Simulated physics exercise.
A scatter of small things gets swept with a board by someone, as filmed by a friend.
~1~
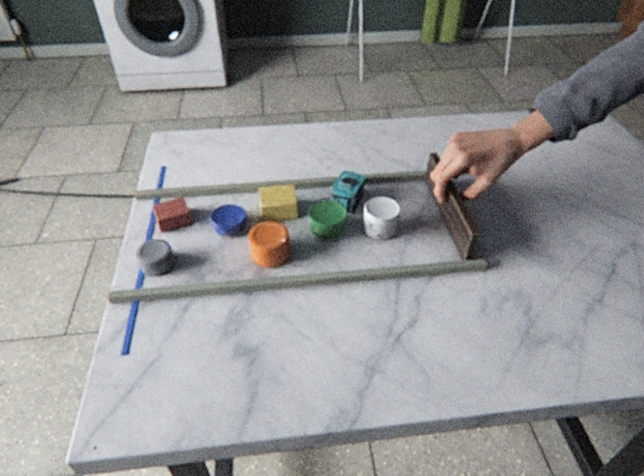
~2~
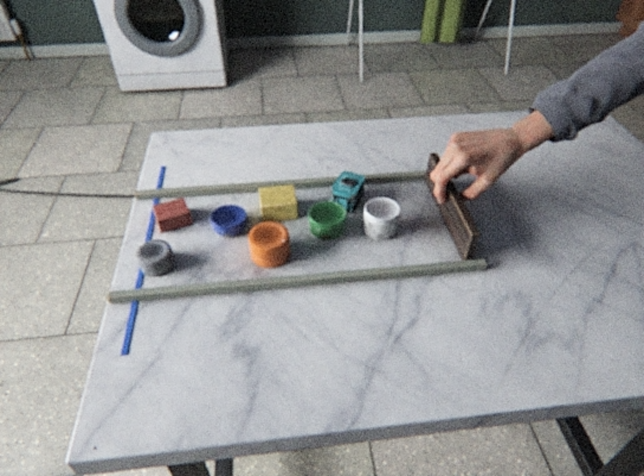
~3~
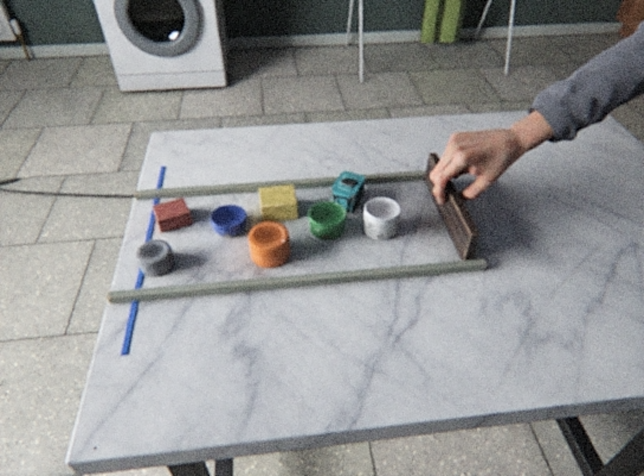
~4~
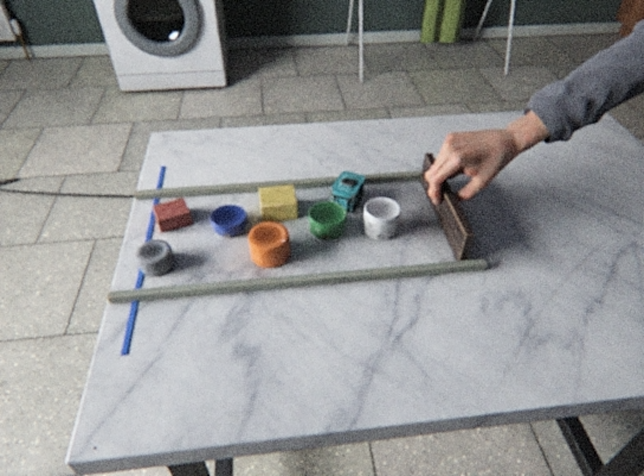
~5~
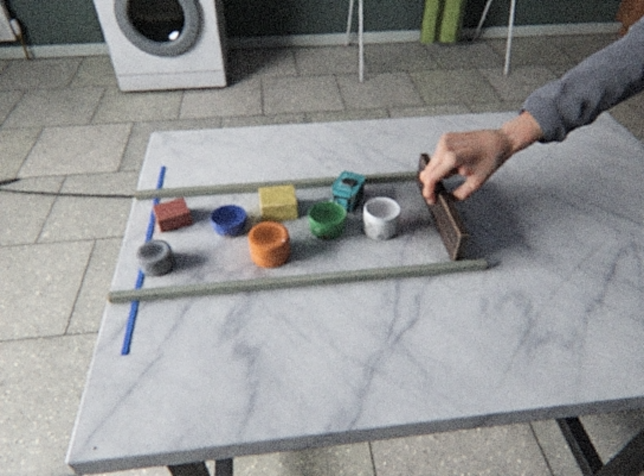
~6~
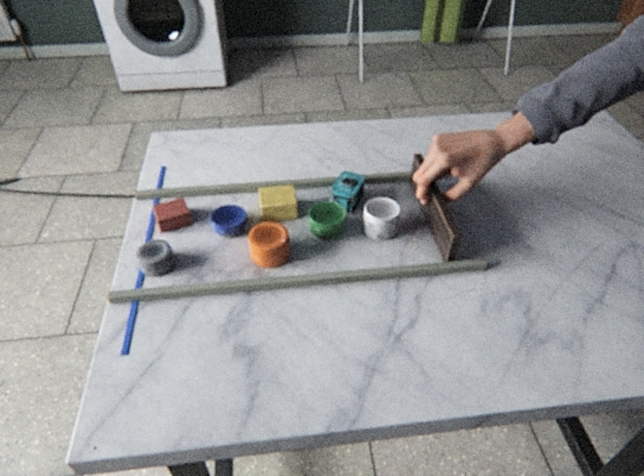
A hand in a grey sleeve slides an upright brown board slightly leftward between two rails, while the small objects and the camera stay still. The view looks down at an angle on a marbled table in a tiled room, a washing machine behind. Left to right are blue tape, a grey lid, red block, blue pot, orange lid, yellow block, green pot, teal item and white tub.
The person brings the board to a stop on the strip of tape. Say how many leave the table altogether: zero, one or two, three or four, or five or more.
Lost: Five and up.
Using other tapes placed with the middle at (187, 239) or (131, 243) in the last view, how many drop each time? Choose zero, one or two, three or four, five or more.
First tape: Just one or two. Second tape: More than four.
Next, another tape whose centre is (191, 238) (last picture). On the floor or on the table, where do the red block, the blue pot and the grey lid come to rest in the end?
The red block falls, the blue pot tumbles off, the grey lid stays on.
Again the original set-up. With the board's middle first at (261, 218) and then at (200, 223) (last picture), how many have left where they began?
Tally: 7; 8.
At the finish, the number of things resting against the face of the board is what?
That makes 3.
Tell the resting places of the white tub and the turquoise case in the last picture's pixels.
White tub at about (125, 239), turquoise case at about (137, 209).
Soon after, none off yet; grey lid at rest near (156, 258); red block at rest near (173, 215); blue pot moving near (226, 221).
At rest, the number that fall off is five or more; fallen, green pot, yellow block, blue pot, red block and grey lid.
